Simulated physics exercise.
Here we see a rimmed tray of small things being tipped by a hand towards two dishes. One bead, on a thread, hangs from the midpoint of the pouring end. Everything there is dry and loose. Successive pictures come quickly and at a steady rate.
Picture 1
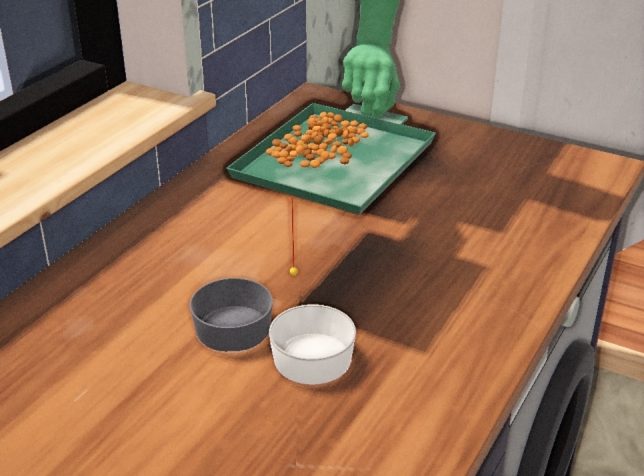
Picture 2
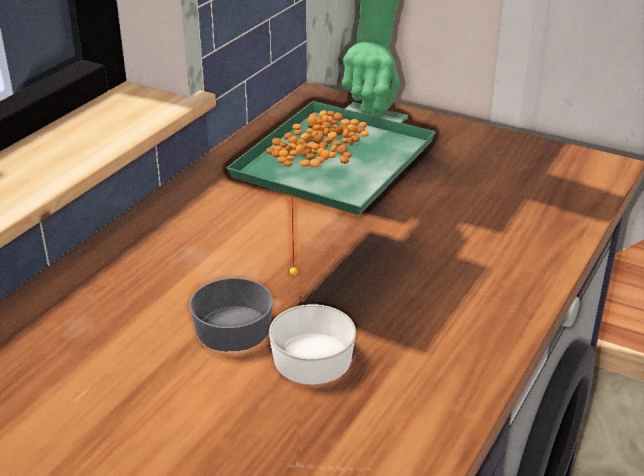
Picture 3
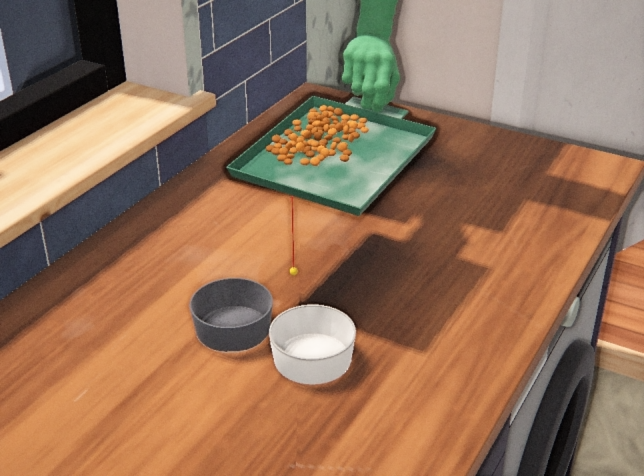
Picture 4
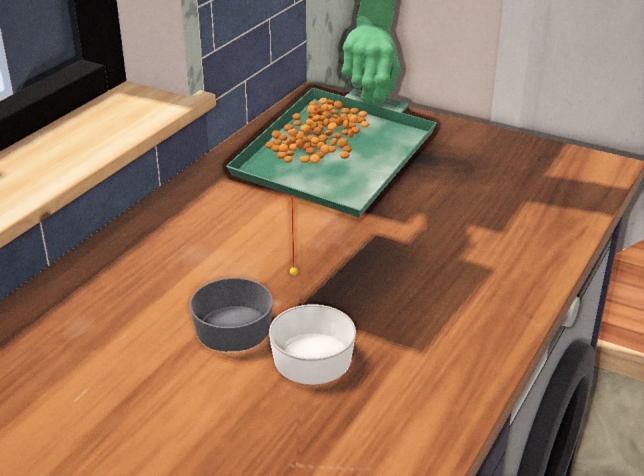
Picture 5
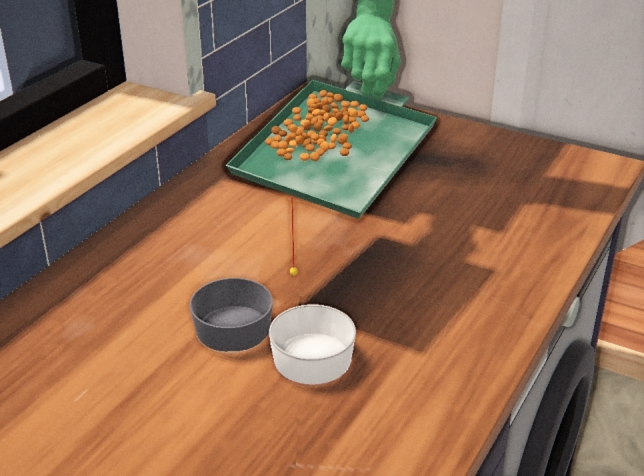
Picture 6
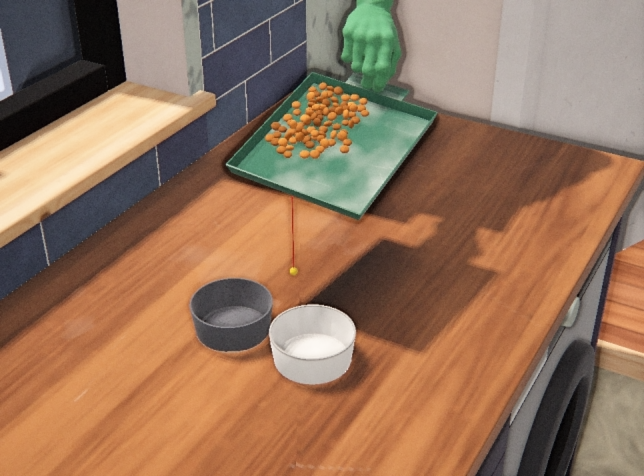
A green hand slowly raised the far end of a green tray of orange cat kibble, tilting it gradually toward a gray dish and a white dish that stayed still on the wooden counter.
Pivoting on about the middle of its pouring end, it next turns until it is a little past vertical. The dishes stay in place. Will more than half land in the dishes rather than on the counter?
No.
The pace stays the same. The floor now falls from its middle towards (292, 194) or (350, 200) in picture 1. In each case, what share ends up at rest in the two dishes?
Roughly 60 per cent, and 10 per cent.
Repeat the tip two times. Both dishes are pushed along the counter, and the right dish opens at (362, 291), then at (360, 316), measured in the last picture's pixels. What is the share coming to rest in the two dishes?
In the first position around 50 percent, in the second around 90 percent.
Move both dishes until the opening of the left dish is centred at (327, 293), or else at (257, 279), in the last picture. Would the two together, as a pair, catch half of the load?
At place one the bulk; at place two the bulk.
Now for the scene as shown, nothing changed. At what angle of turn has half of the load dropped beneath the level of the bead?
Tilt: Around 95 degrees.
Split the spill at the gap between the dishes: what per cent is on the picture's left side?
It works out at some 10 percent.
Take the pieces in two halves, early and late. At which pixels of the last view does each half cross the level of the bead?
The early half goes through (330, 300), the late half through (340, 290).
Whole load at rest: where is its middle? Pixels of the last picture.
Close to (349, 334) in the last picture.
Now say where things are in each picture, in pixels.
The first frame shows corners of the pouring end at (232, 167) and (359, 204), level; middle of the load at (319, 138), bits of cat kibble; left dish at (209, 336); right dish at (291, 367); bead on its thread at (294, 271).
The second frame shows corners of the pouring end at (232, 167) and (359, 204), level; middle of the load at (319, 137).
The third frame shows corners of the pouring end at (232, 166) and (359, 206), tipped barely, lowest at the right corner; middle of the load at (319, 133).
The fourth frame shows corners of the pouring end at (231, 165) and (359, 207), tipped a little, lowest at the right corner; middle of the load at (319, 128).
The fifth frame shows corners of the pouring end at (231, 164) and (359, 209), tipped a little, lowest at the right corner; middle of the load at (319, 123).
The sixth frame shows corners of the pouring end at (231, 163) and (359, 211), tipped a little, lowest at the right corner; middle of the load at (319, 118); left dish at (209, 336); right dish at (291, 367).
Soon after the last picture, tray tipped steeply; most on the tray; a small part in the right dish; a stray few in the left dish; a stray few outside both; a small part in the air.
A little later, tray tipped right over; a small part on the tray; a small part in the right dish; about half outside both; about a quarter in the air.
Later still, tray tipped past a quarter turn; about a quarter in the right dish; a stray few in the left dish; most outside both.
At rest, tray tipped past a quarter turn; about a quarter in the right dish; a stray few in the left dish; most outside both.
